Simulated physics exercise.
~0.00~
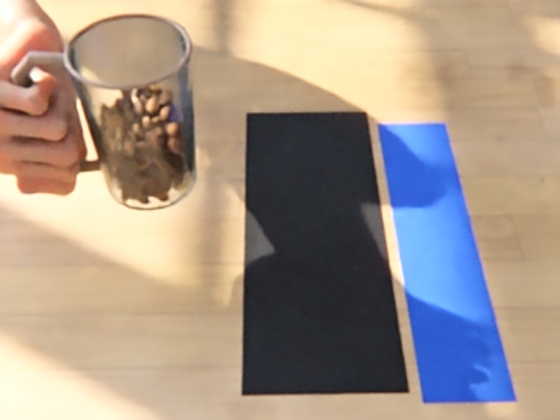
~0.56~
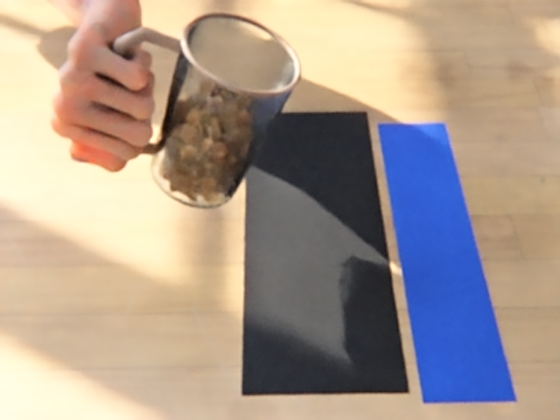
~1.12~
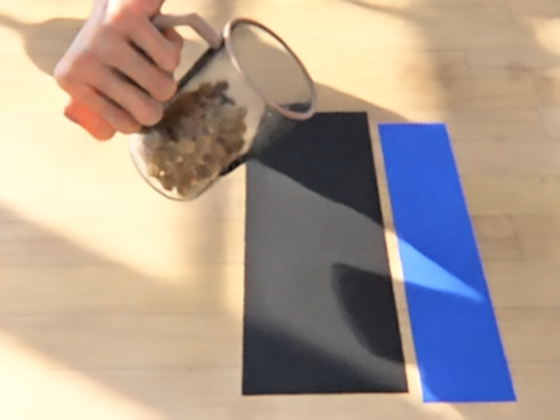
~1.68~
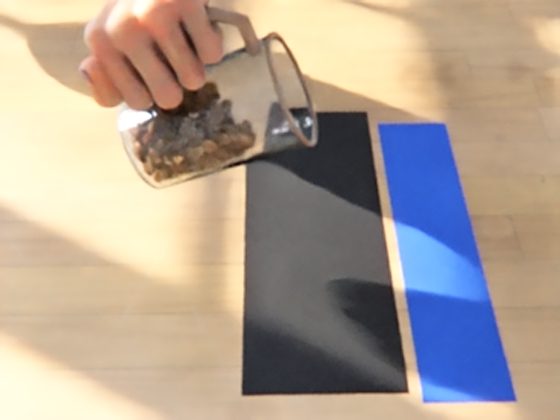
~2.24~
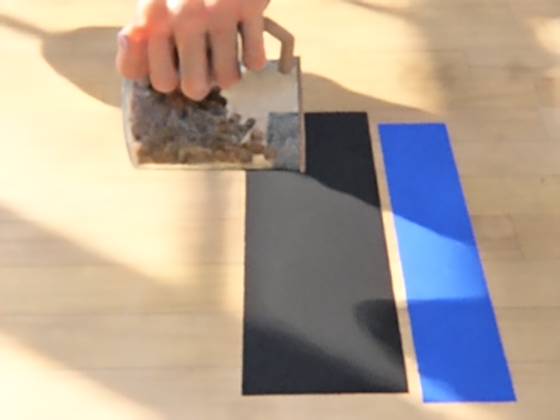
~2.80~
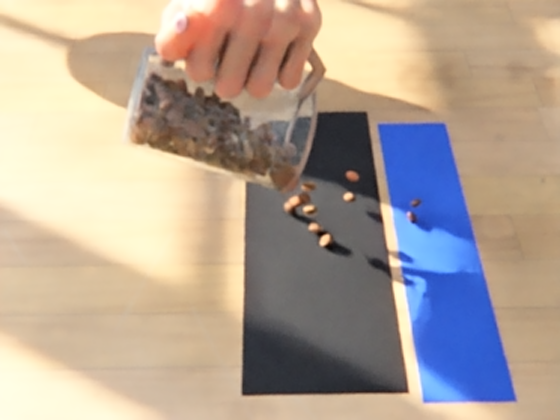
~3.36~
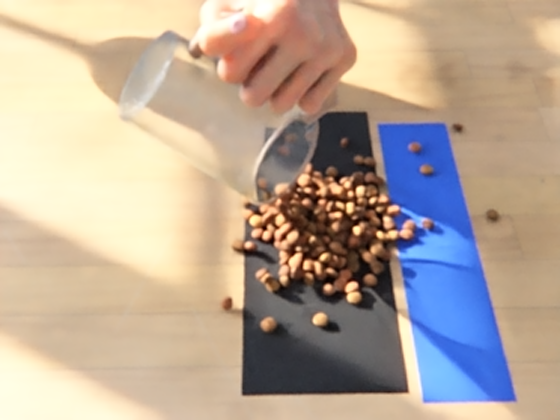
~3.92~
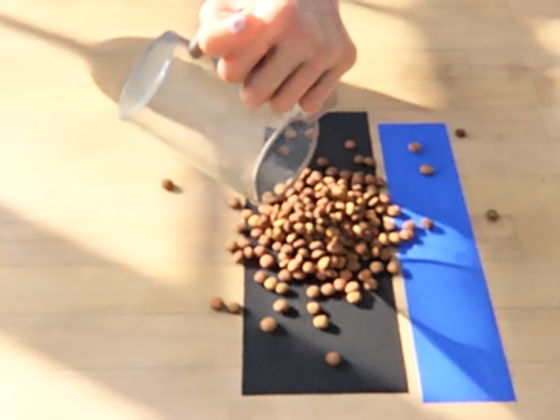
We see a hand holding a clear mug of brown kibble, moving it right toward a black mat beside a blue one and tipping it until the pieces pour out, leaving the mug empty and most pieces heaped on the black mat, with a few on the blue mat and bare table.
